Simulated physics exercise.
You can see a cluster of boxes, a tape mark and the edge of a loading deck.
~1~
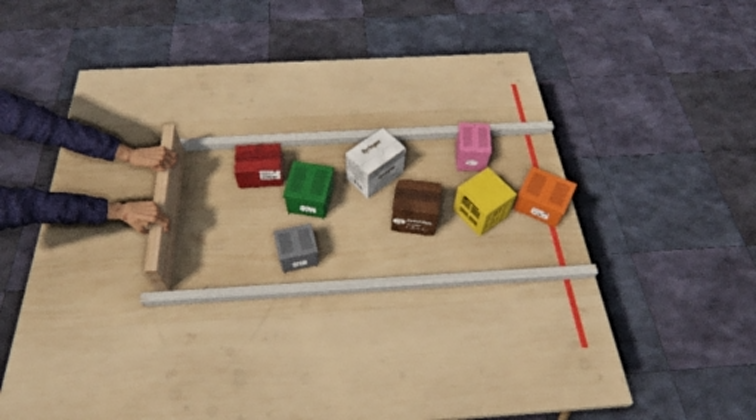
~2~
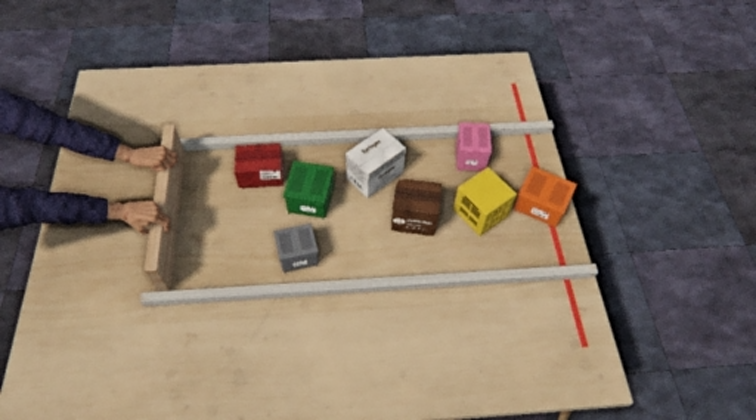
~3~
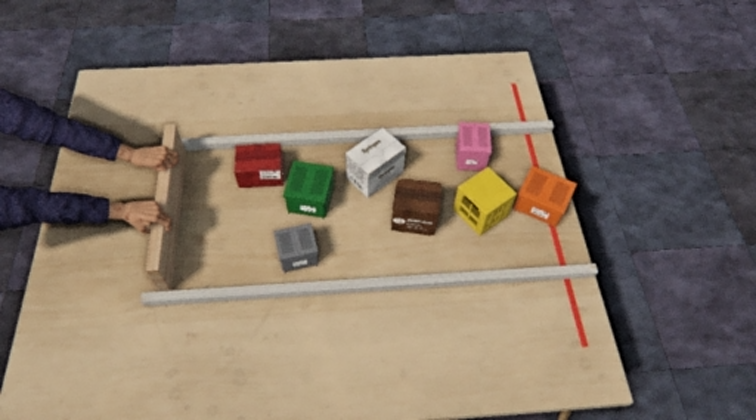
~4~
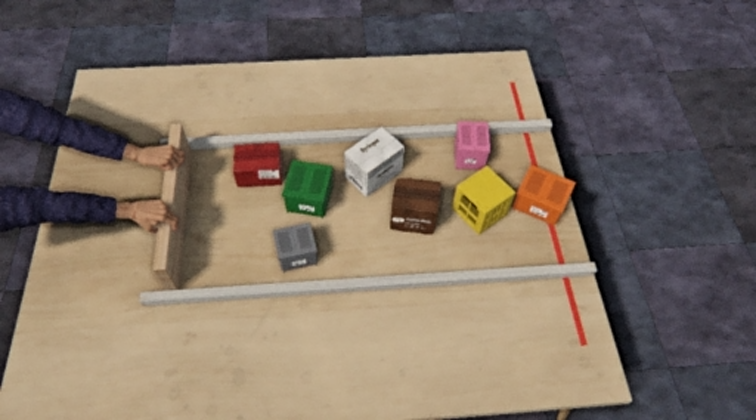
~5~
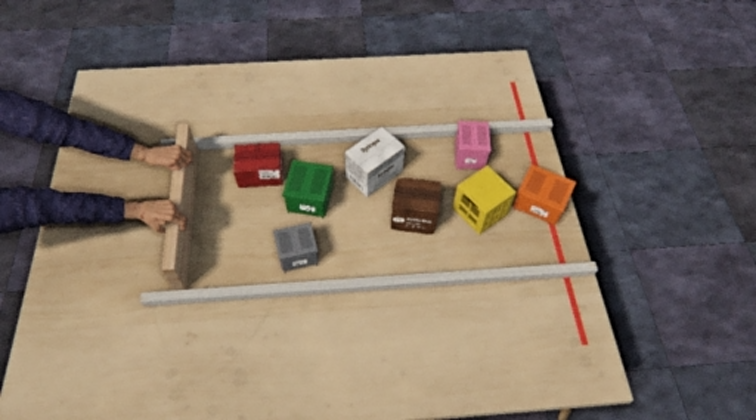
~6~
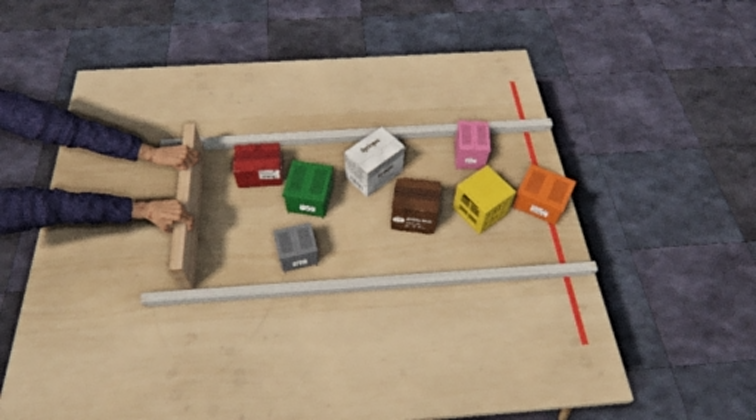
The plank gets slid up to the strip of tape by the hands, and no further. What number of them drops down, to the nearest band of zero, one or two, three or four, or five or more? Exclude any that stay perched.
Count: Five plus.
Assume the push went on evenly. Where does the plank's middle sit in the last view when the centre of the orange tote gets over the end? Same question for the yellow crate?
Its middle is around (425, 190) and around (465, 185).
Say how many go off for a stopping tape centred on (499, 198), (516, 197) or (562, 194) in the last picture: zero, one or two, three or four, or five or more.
Three or four; 5 or more; at least five.
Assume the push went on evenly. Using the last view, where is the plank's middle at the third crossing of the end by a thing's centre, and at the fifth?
First around (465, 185), then around (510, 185).
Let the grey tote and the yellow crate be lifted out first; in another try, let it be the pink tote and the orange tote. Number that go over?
Count: 4 (first case); 3 (second).
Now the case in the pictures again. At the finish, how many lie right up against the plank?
That makes 3.
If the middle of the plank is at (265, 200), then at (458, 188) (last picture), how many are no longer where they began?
First 2 and then 8.
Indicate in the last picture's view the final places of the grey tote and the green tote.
Reading them off: First (578, 232); then (569, 190).
Soon after, none off yet; orange tote at rest near (543, 195); pink tote at rest near (472, 146); yellow crate at rest near (483, 200).
After that, none off yet; orange tote displaced a little near (555, 194); pink tote displaced about its own width near (495, 142); yellow crate displaced about its own width near (510, 202).
And then, one off so far; orange tote on its way down near (596, 275); pink tote tilting a little near (573, 137); yellow crate tilting a little near (594, 202).
In the end, the number that fall off is five or more; gone, white box, brown parcel, yellow crate, pink tote and orange tote.
